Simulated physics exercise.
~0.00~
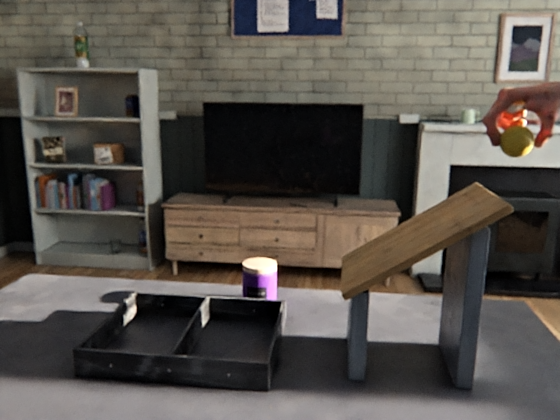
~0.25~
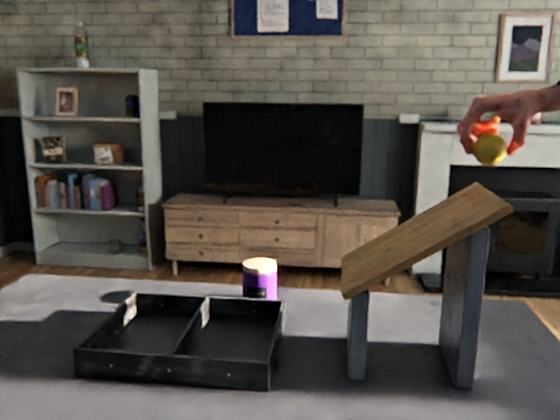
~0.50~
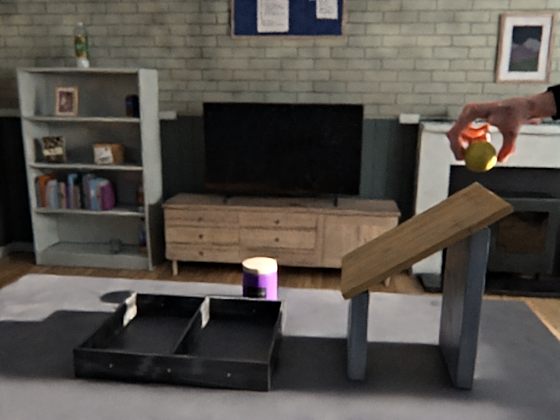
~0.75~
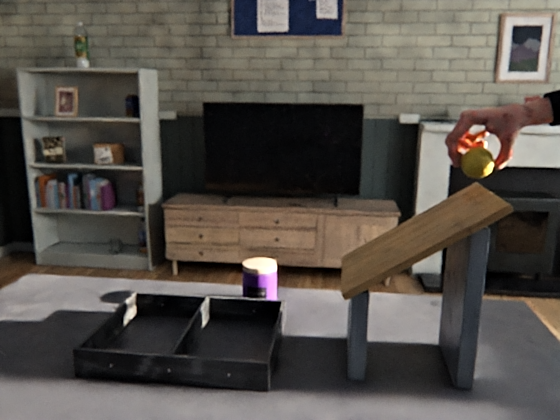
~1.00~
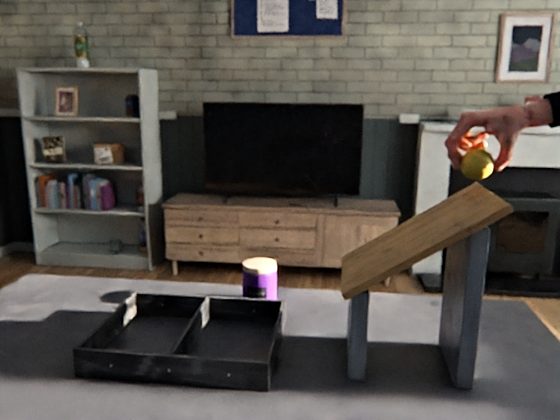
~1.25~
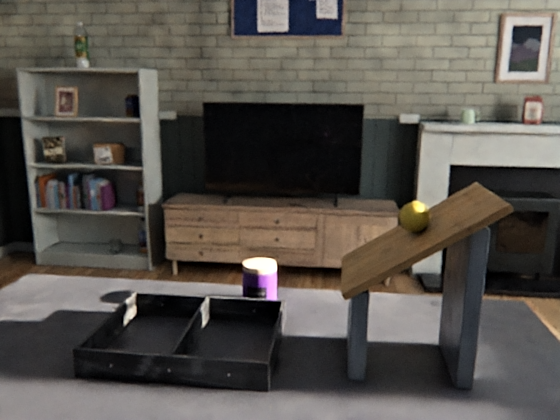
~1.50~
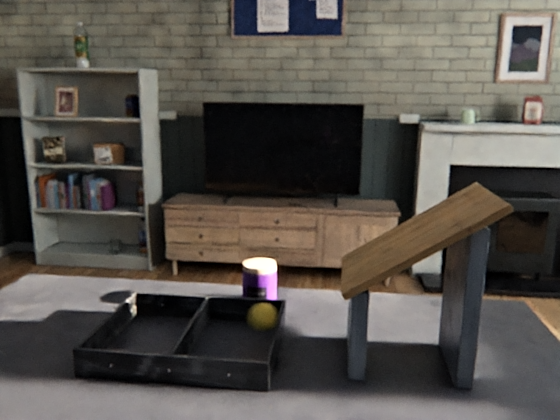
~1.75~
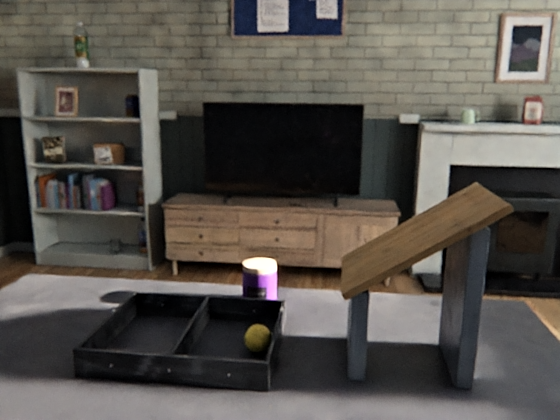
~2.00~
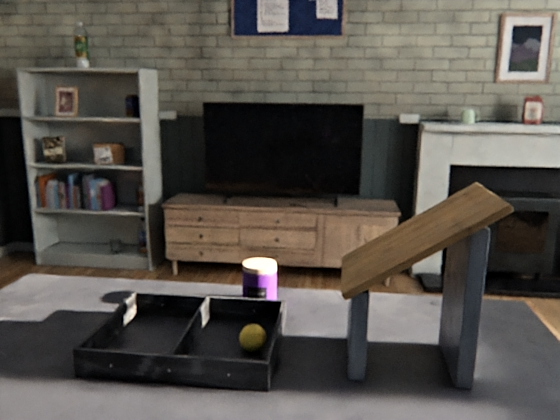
In a living room with a pale brick wall, a television on a wooden cabinet and a bookshelf at left, a grey tabletop is seen from the front and slightly above. A sloping wooden board on grey supports stands at right, a black tray with two bays lies at left, and a purple jar sits behind the tray's right end. A hand at upper right moves a yellow lemon left and lowers it towards the board's high end. The hand lets go and withdraws as the lemon travels down the slope. It drops into the tray's nearer, right-hand bay, shifts slightly and stays there, while the jar remains in place.
